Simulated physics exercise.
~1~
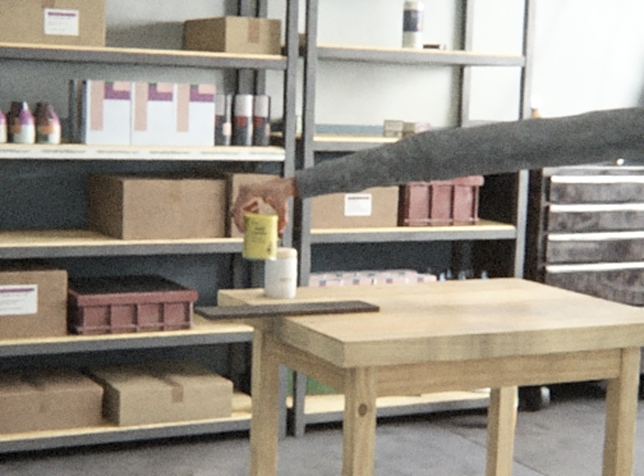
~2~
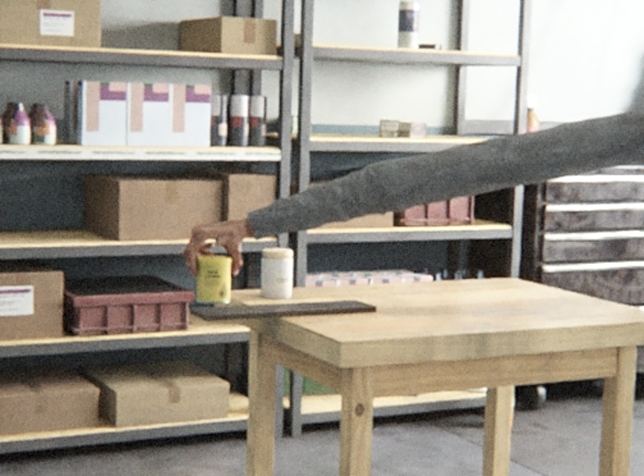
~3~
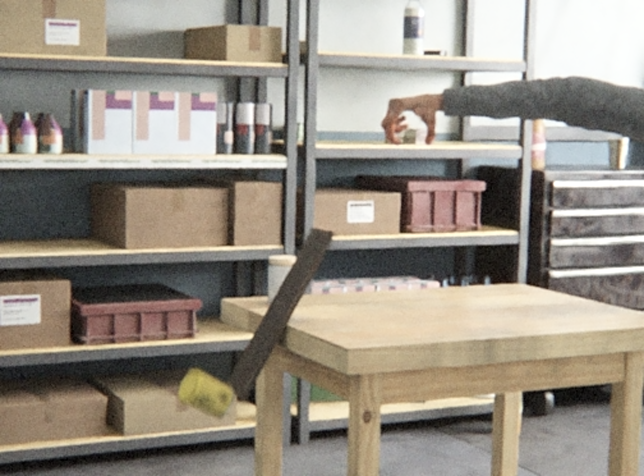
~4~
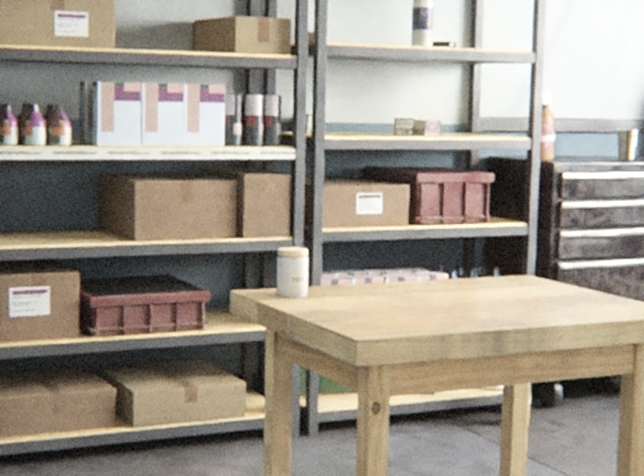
In a storage room with stocked shelves, a hand set a yellow tin on the overhanging end of a dark board beside a white jar and let go; the board tipped off the wooden table with the tin, leaving only the jar there.
